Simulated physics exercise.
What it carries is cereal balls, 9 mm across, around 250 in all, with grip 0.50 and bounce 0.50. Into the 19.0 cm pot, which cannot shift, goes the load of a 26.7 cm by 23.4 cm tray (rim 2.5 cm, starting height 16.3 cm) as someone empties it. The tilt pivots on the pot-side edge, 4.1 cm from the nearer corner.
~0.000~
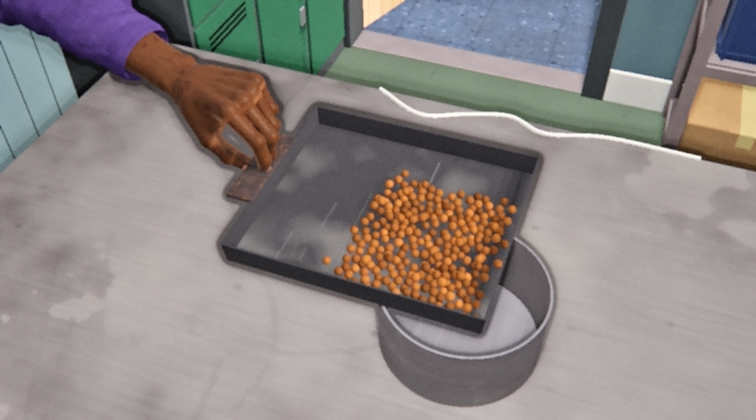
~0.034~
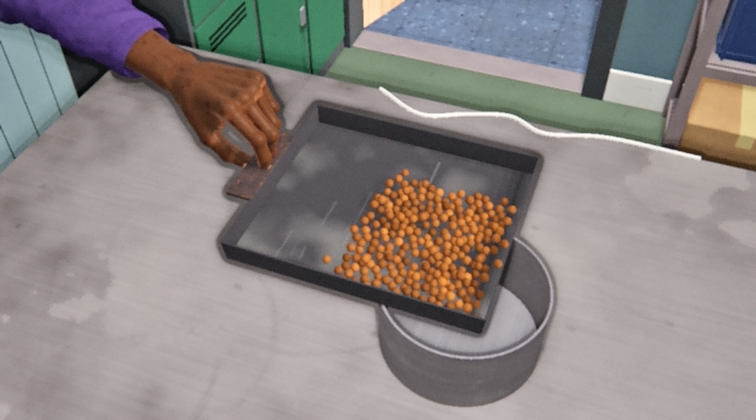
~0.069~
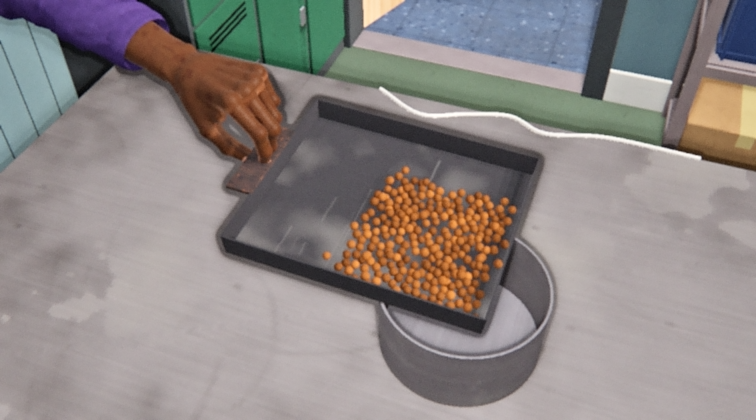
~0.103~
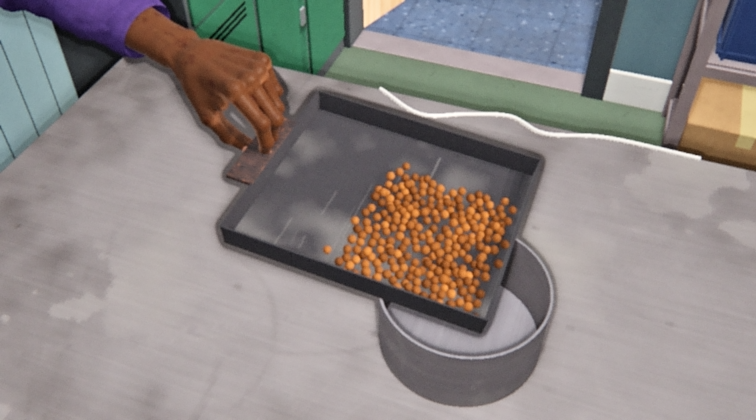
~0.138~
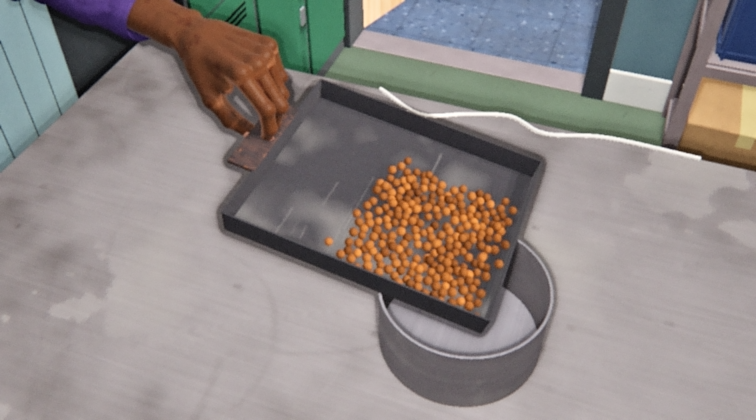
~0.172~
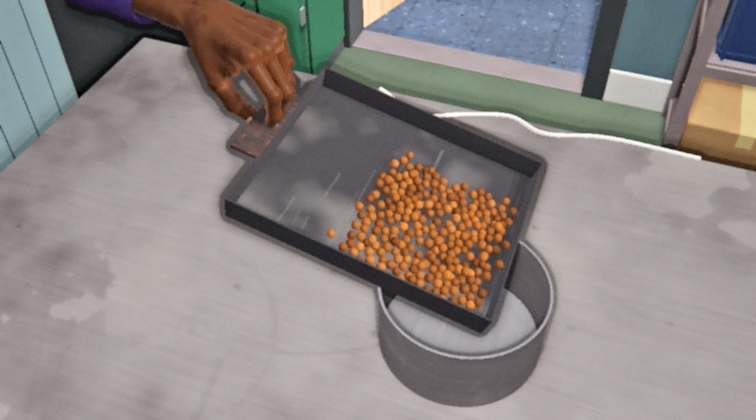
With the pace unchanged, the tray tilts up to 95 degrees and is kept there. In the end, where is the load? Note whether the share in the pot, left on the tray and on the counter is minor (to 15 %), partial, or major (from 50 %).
Noted: Pot partial; left on the tray minor; counter major.
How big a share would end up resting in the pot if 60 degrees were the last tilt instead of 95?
It would land at about 0 percent.
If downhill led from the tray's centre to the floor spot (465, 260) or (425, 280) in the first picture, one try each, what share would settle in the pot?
Approximately 0 percent, then 0 percent.
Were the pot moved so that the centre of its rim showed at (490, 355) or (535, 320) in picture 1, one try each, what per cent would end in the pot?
Estimates: 40 % and 70 %, in that order.
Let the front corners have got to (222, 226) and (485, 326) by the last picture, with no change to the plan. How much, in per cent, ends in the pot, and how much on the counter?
Final per cent - pot 0, counter 95.
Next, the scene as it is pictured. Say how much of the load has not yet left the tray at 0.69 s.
100 %, give or take.
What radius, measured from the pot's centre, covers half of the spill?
16 cm.
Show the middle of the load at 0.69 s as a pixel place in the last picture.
I reckon close to (501, 229).
After 0.48 s, tilt 54 degrees; the tray holds 100 %, the pot 0 %.
Then, at 0.69 s, tilt 80 degrees; the tray holds 100 %, the pot 0 %.
Then, at 1.01 s, tilt 95 degrees; the tray holds 40 %, the pot 15 %.
At rest (2.1 s), pot 35 %, tray 0 %, counter 60 %.
